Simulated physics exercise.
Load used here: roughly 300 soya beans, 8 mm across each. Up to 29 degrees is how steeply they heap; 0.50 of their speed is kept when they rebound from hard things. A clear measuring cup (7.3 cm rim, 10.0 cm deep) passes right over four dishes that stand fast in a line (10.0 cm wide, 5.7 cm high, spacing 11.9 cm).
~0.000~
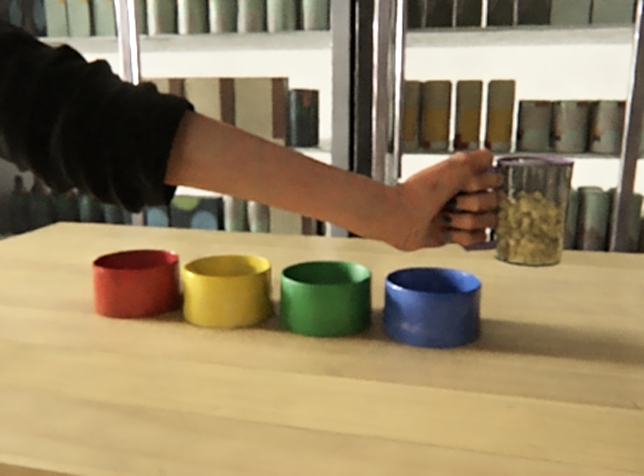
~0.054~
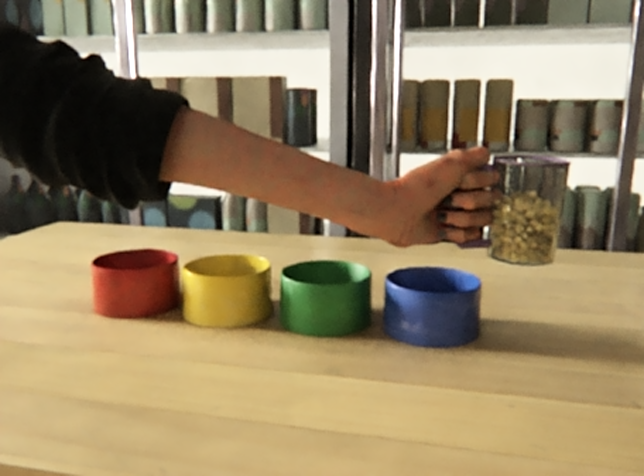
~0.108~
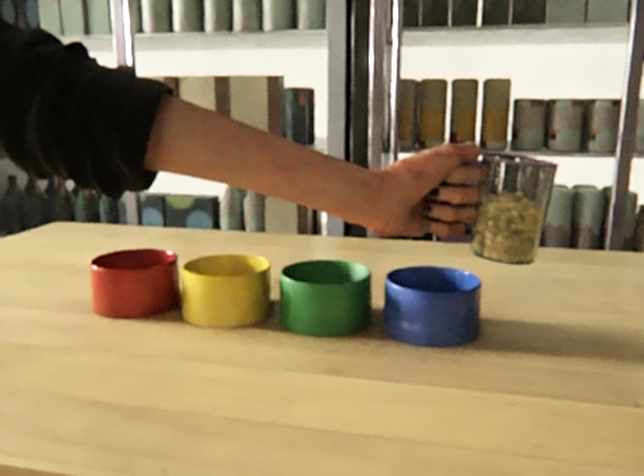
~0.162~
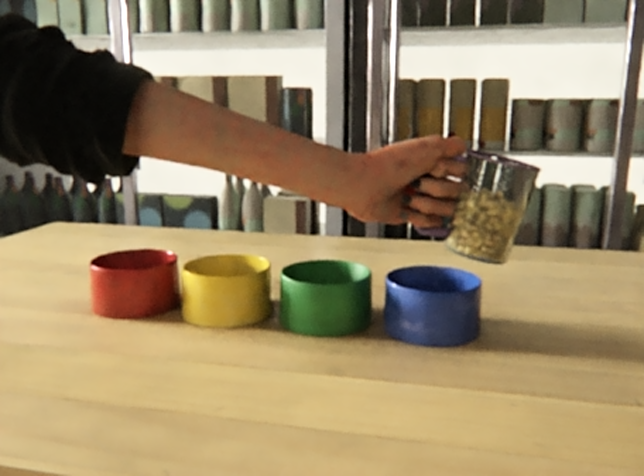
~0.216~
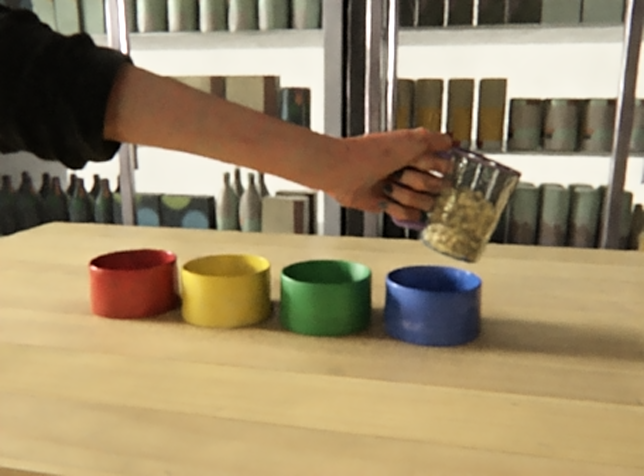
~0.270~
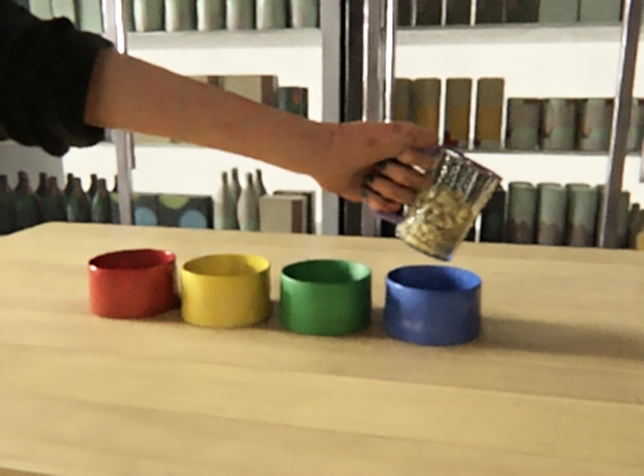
A hand moves a clear cup of beans left above the blue dish while tilting it.
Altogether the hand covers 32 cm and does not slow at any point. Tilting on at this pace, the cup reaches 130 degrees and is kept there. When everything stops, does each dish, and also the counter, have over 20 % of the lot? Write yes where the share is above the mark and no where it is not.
Red: No, blue: No, green: Yes, yellow: No, counter: Yes.
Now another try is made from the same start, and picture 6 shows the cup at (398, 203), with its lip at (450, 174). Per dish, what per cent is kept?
You'd end up with red at 0, blue at 0, green at 40 and yellow at 0.
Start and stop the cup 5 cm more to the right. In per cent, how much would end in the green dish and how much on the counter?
Shares would be green 100 and counter 0.
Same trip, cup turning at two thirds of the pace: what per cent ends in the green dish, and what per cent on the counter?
I'd expect green to end at 50 and the counter at 50.
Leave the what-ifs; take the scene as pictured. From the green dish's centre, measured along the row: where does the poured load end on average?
Offset: About 3 cm, leftward.
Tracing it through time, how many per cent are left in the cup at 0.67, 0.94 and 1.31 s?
At the three moments: 100, 100 and 0 percent.
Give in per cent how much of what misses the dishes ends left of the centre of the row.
I'd estimate close to 40 in a hundred.
After 0.67 s, tilt 76 degrees; cup holds 100 %.
After 0.94 s, tilt 110 degrees; cup holds 100 %.
After 1.31 s, tilt 130 degrees; cup holds 0 %, green 35 %, yellow 5 %.
At rest (2.3 s), red 0 %, blue 0 %, green 35 %, yellow 5 %, counter 60 %.
